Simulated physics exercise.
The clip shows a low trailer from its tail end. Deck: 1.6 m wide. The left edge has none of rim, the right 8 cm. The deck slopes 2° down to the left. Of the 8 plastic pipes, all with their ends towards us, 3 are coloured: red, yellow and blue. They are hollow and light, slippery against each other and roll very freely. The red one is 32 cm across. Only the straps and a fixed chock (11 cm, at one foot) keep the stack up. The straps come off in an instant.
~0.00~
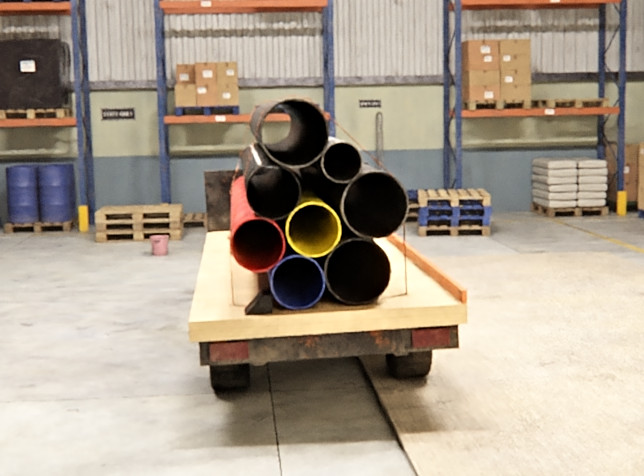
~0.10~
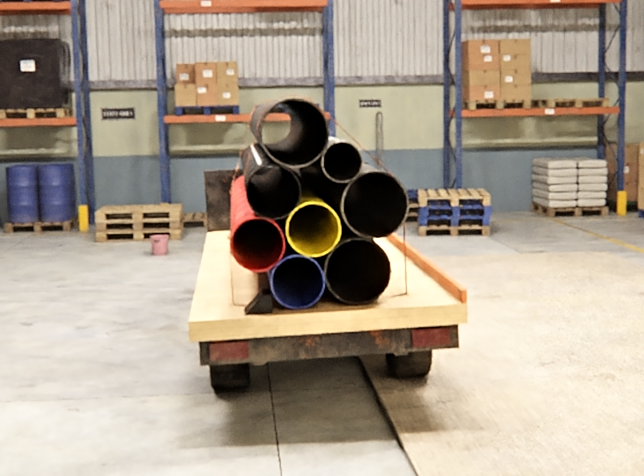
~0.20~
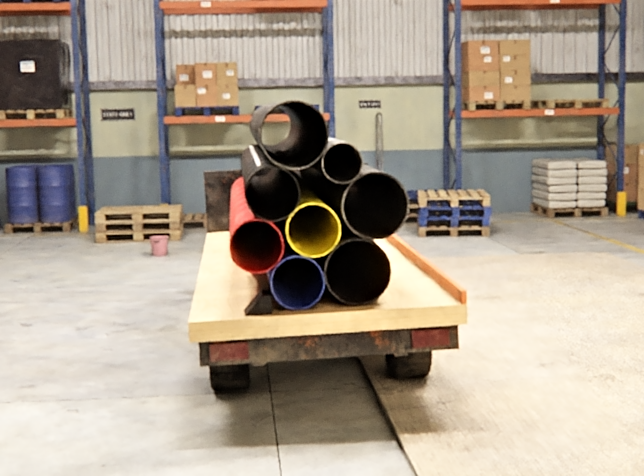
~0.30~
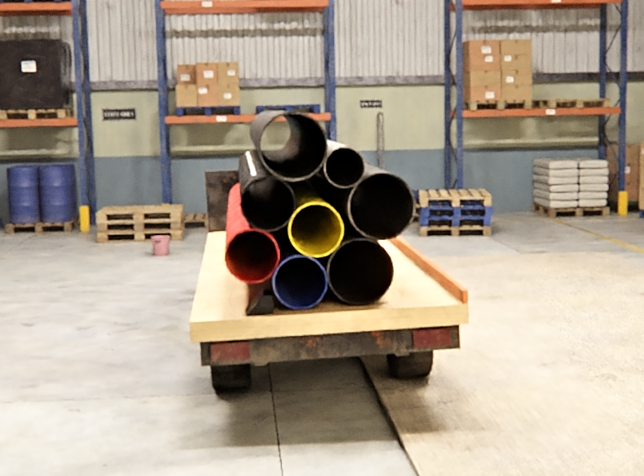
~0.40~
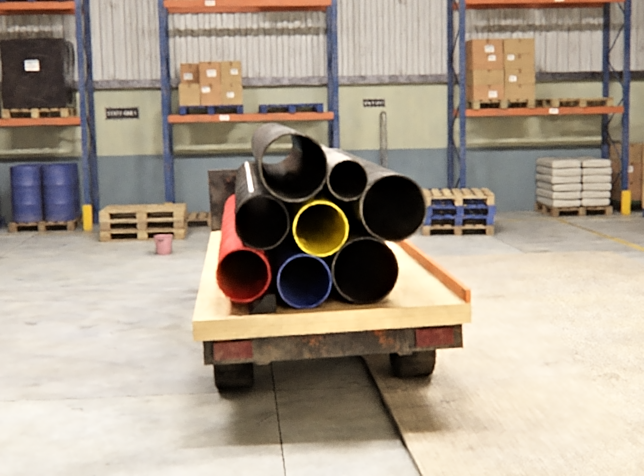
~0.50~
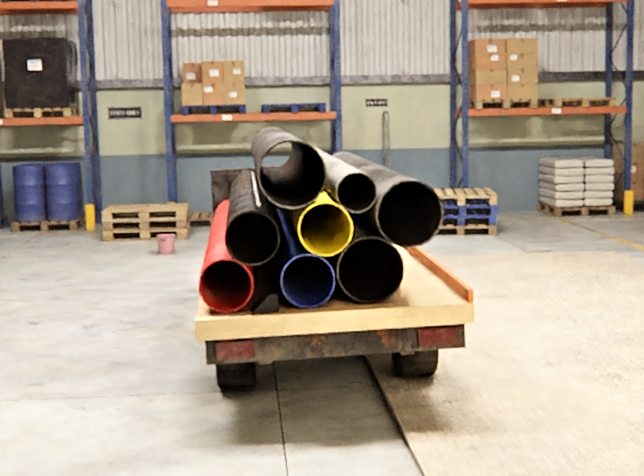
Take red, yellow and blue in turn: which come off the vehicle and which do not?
The red pipe falls off, the yellow is still aboard, the blue is still aboard.
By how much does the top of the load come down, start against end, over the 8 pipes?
About 60 cm.
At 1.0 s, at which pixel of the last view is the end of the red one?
At about (139, 369).
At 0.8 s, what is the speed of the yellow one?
Roughly 0.1 m/s.
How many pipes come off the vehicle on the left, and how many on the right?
On the left 3, on the right 0.
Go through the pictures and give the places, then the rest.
Red (258, 245), yellow (314, 230), blue (298, 282); straps tight; chock at (266, 304); the deck slopes 2° down to the left; 2 of the 8 lie on the deck itself, in the first picture.
Red (258, 245), yellow (314, 230), blue (298, 282); straps tight, in the second picture.
Red (257, 247), yellow (314, 230), blue (297, 283); no straps, in the third picture.
Red (252, 256), yellow (316, 230), blue (300, 282); no straps, in the fourth picture.
Red (243, 275), yellow (321, 229), blue (304, 281); no straps, in the fifth picture.
Red (226, 286), yellow (326, 229), blue (308, 281); no straps; chock at (273, 303), in the sixth picture.
Then, 0.8 s in, red is dropping off the left side; yellow is up on others, 80 cm from the right edge, rolling right; blue is on the deck, 65 cm from the left edge; 1 off so far.
Then, 1.0 s in, red is down on the left; blue is on the deck, 65 cm from the left edge; still the same for yellow; 1 off so far.
In the end (4.7 s), red is down on the left; yellow is up on others, 75 cm from the left edge; blue is on the deck, 65 cm from the left edge; 3 off so far.
